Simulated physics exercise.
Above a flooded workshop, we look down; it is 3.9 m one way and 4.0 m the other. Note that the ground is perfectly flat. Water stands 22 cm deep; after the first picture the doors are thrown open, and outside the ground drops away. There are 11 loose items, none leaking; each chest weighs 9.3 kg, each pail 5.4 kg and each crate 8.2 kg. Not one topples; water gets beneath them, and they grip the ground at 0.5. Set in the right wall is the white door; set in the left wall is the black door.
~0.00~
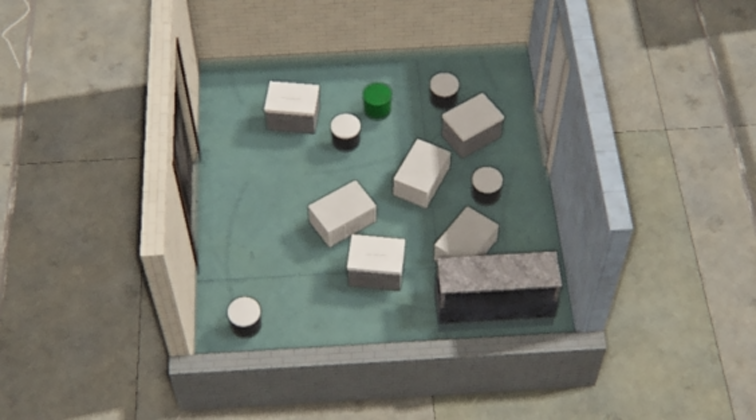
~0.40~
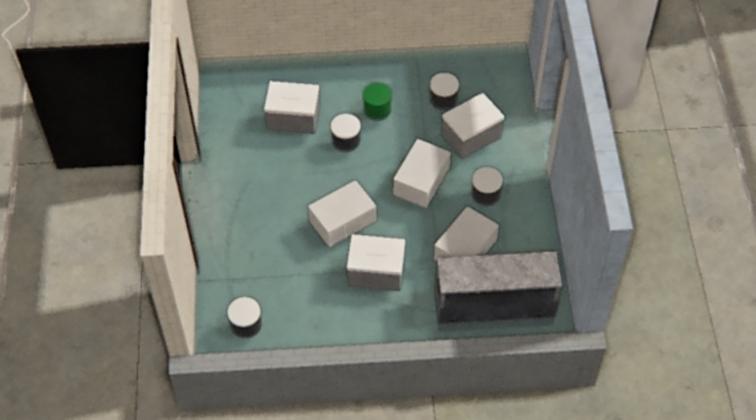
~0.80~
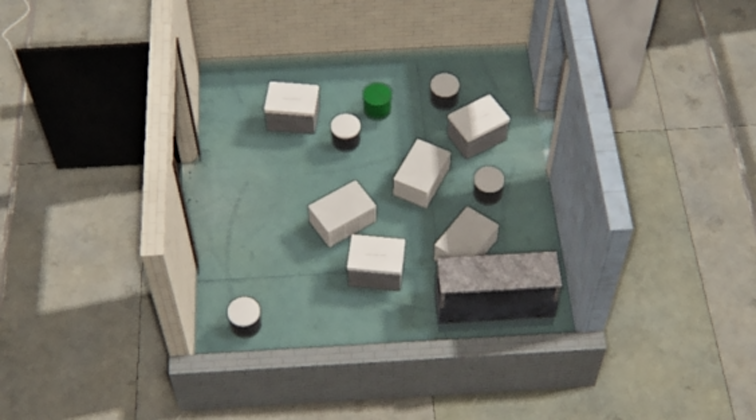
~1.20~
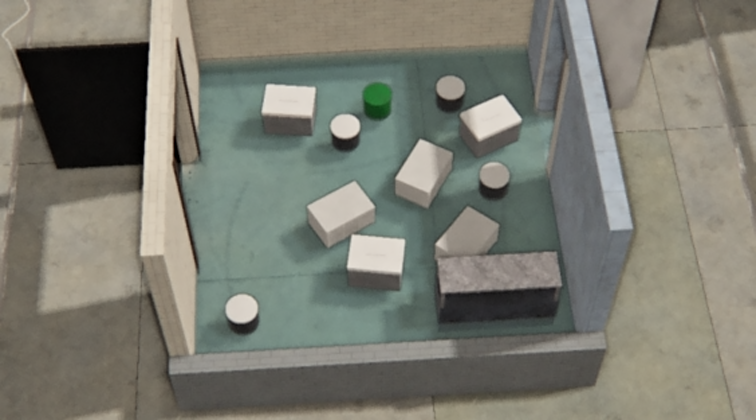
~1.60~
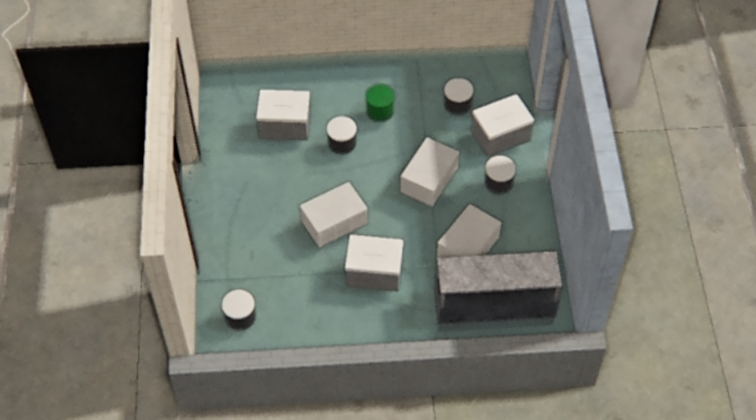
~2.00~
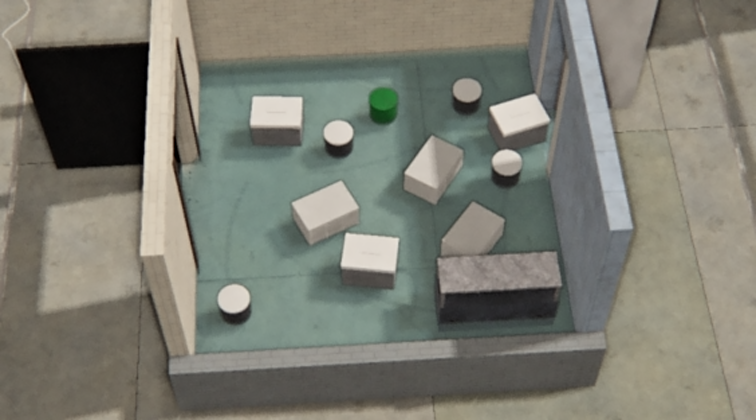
Doors opened on both sides of a flooded room seen from above, and the pale crates and pails scattered inside slowly drifted apart toward the side walls, while the green pail barely shifted.
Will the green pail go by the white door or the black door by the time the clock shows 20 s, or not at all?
The green pail goes by the neither one.
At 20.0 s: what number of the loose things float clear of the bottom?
At that time the total is 0.
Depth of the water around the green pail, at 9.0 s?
Depth approx. 10 cm.
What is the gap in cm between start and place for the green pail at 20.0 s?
It's about 40 cm away.
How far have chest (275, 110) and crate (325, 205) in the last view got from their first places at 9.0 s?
Respectively: Gone out and gone out.
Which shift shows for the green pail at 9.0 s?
Roughly 20 centimetres by that point.
After 4.0 s the green pail is near (380, 95), 0.0 m from its start, afloat; 2 of 11 are out; 9 afloat.
After 9.0 s the green pail is near (394, 106), 0.2 m from its start, afloat; 6 of 11 are out; 5 afloat.
After 16.0 s the green pail is near (407, 108), 0.3 m from its start, afloat; 10 of 11 are out; 1 afloat.
After 20.0 s the green pail is near (407, 110), 0.4 m from its start, aground; 10 of 11 are out; 0 afloat.
